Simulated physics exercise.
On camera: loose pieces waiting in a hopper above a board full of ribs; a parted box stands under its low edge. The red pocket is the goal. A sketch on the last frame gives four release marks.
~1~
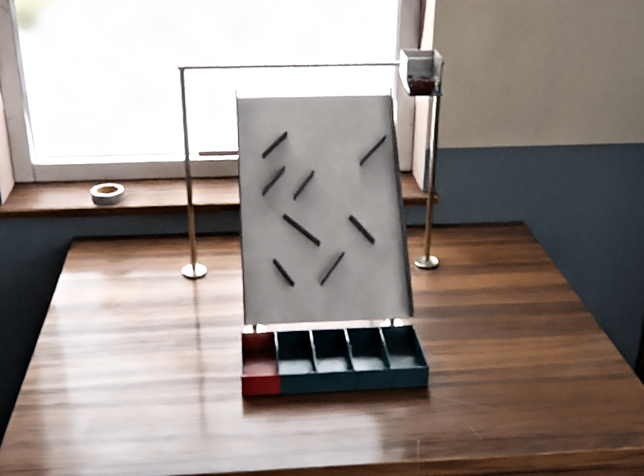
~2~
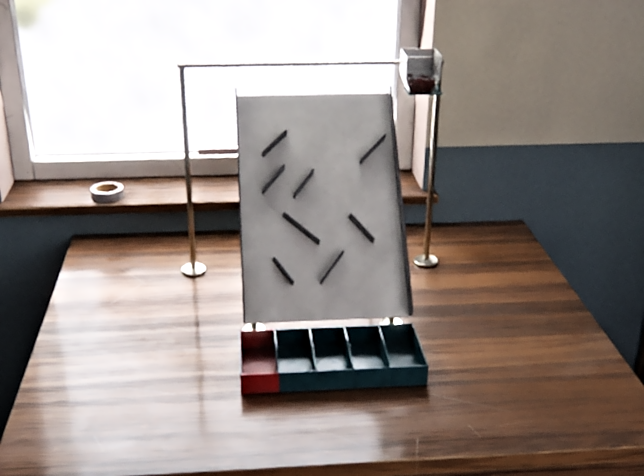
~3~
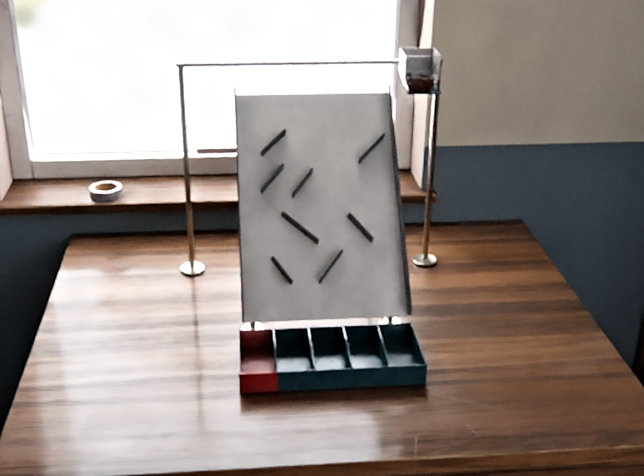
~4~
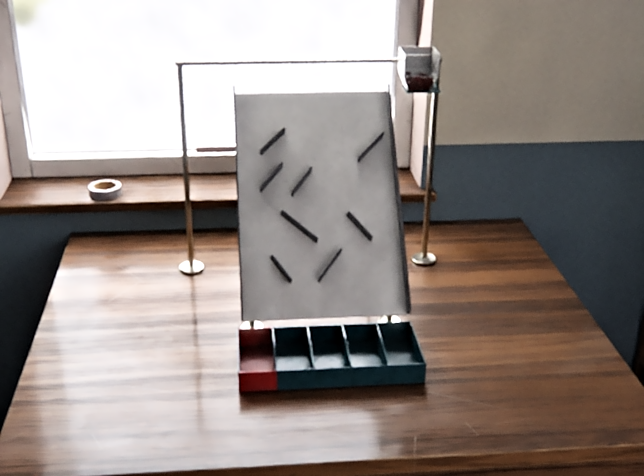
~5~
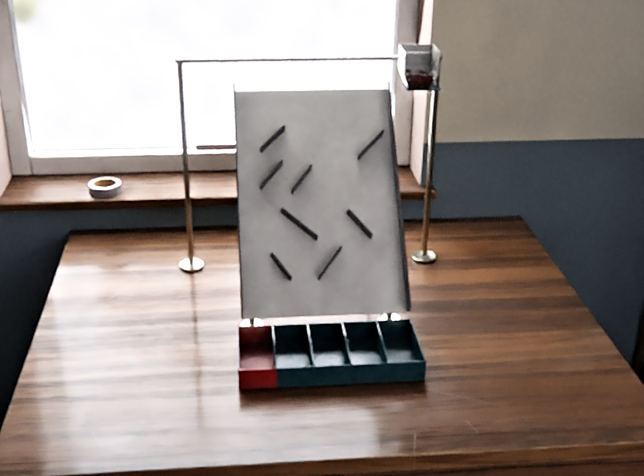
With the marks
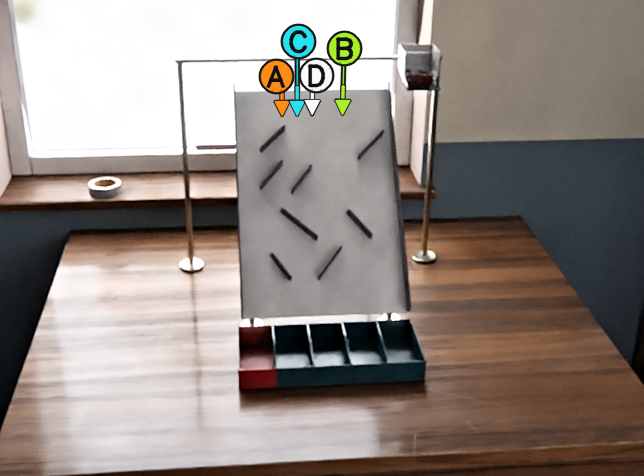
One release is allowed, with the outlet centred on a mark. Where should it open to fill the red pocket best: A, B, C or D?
Choose A.
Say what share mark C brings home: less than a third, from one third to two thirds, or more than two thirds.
From one third to two thirds.
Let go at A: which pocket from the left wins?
The first from the left.
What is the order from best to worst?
The order is A, C, D, B.
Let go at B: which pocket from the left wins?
It is the second one.
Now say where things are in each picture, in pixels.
In the first frame, hopper at (416, 84), kidney beans, door shut.
In the second frame, ribs (263, 152) to (287, 130), (361, 159) to (386, 134), (263, 190) to (284, 165).
In the third frame, ribs (293, 193) to (312, 168), (282, 211) to (319, 240), (349, 213) to (373, 238).
In the fourth frame, ribs (272, 255) to (292, 280), (320, 279) to (341, 249).
In the fifth frame, red pocket at (258, 377), number 1 of 5 from the left.
On the marked copy, mark A meets the board at (282, 110); mark B meets the board at (342, 109); mark C meets the board at (297, 110); mark D meets the board at (312, 109).
With A, most in the red pocket, about a quarter in other pockets.
With B, a small part in the red pocket, nearly all in other pockets.
With C, about half in the red pocket, about half in other pockets.
With D, about a third in the red pocket, about two thirds in other pockets.
